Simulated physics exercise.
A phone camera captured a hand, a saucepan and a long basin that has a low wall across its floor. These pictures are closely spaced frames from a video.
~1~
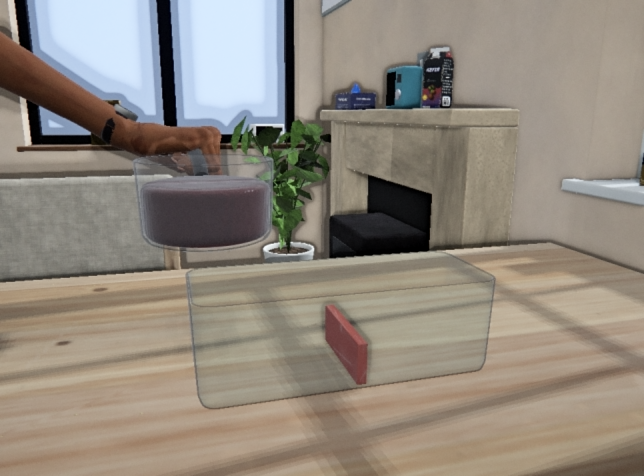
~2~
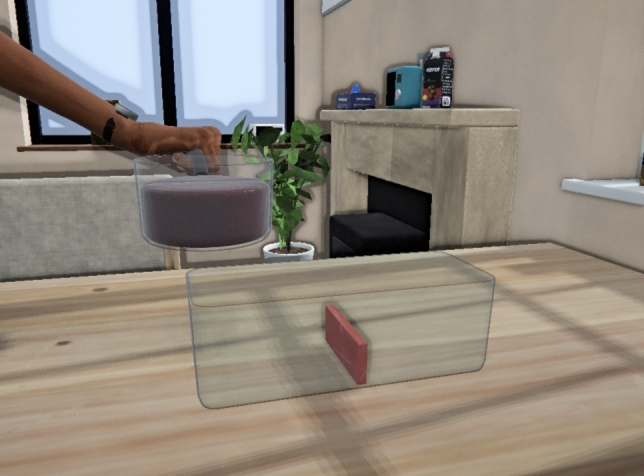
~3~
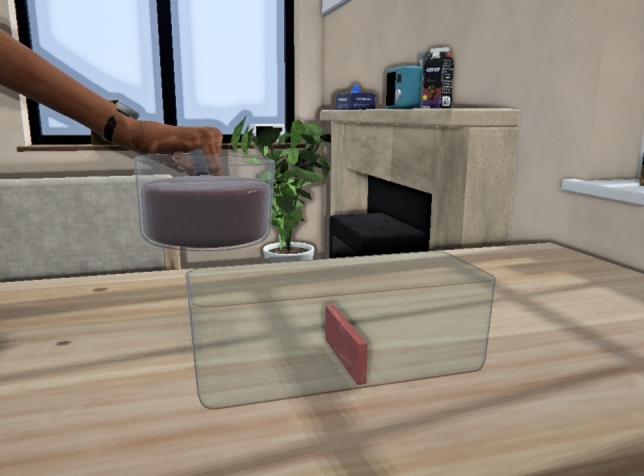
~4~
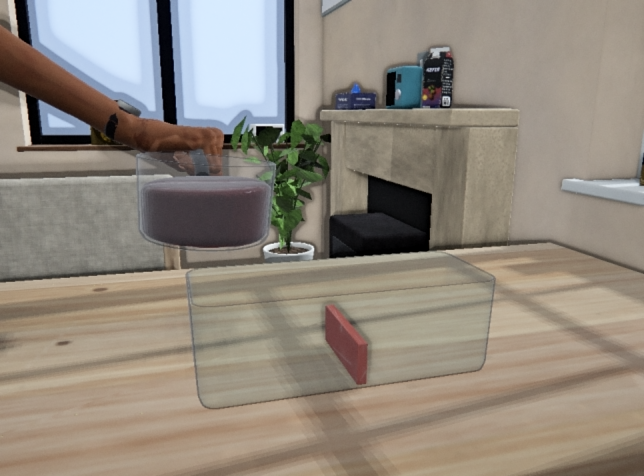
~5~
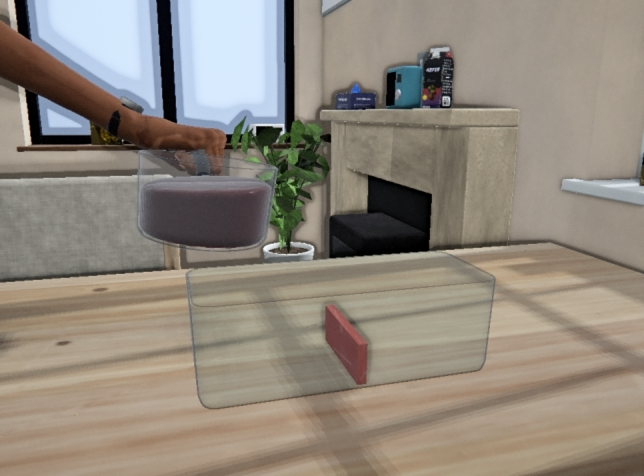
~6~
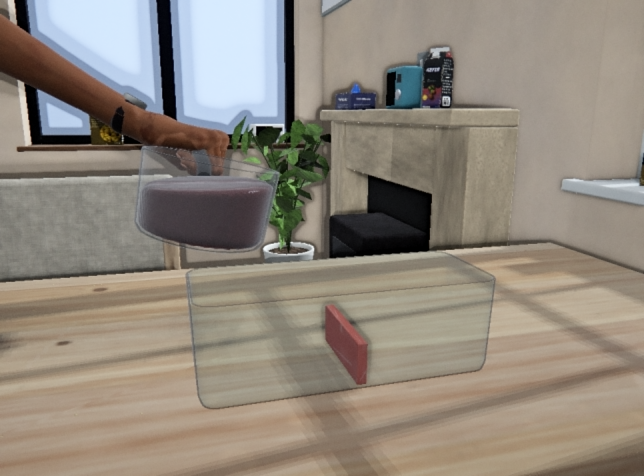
At first, a hand holds a clear saucepan of dark purplish wine level above the left end of a long, see-through basin with a low red wall across its floor. Then the hand gradually tilts the pan a little to the right, its right rim dipping slightly, while the basin stays still.
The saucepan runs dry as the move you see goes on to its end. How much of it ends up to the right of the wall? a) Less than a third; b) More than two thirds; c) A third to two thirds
(a) Less than a third.
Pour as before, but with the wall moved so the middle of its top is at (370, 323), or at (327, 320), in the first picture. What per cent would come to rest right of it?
I'd expect near 5 percent the first time and near 35 percent the next.
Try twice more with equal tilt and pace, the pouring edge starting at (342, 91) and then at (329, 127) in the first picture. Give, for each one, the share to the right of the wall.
First try: Near 95 percent; second try: Near 90 percent.
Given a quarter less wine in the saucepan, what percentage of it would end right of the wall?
Estimated share: Around 0 %.
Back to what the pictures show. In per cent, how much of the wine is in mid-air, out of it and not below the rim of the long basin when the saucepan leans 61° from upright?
20 in a hundred.
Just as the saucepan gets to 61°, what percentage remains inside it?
Near 75 in a hundred still remains.
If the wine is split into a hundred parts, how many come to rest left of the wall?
Close to 95 per cent.
A moment on, the saucepan is tipped part way and 73 per cent is still to pour, 8 is left of the wall and 0 right of it.
Next, the saucepan is tipped on its side and 19 per cent is still to pour, 67 is left of the wall and 6 right of it.
Then the saucepan is tipped right over and 2 per cent is still to pour, 90 is left of the wall and 6 right of it.
Later the saucepan is tipped right over and 0 per cent is still to pour, 94 is left of the wall and 6 right of it.
Finally, 93 per cent lies left of the wall, 6 right of it and 0 outside.
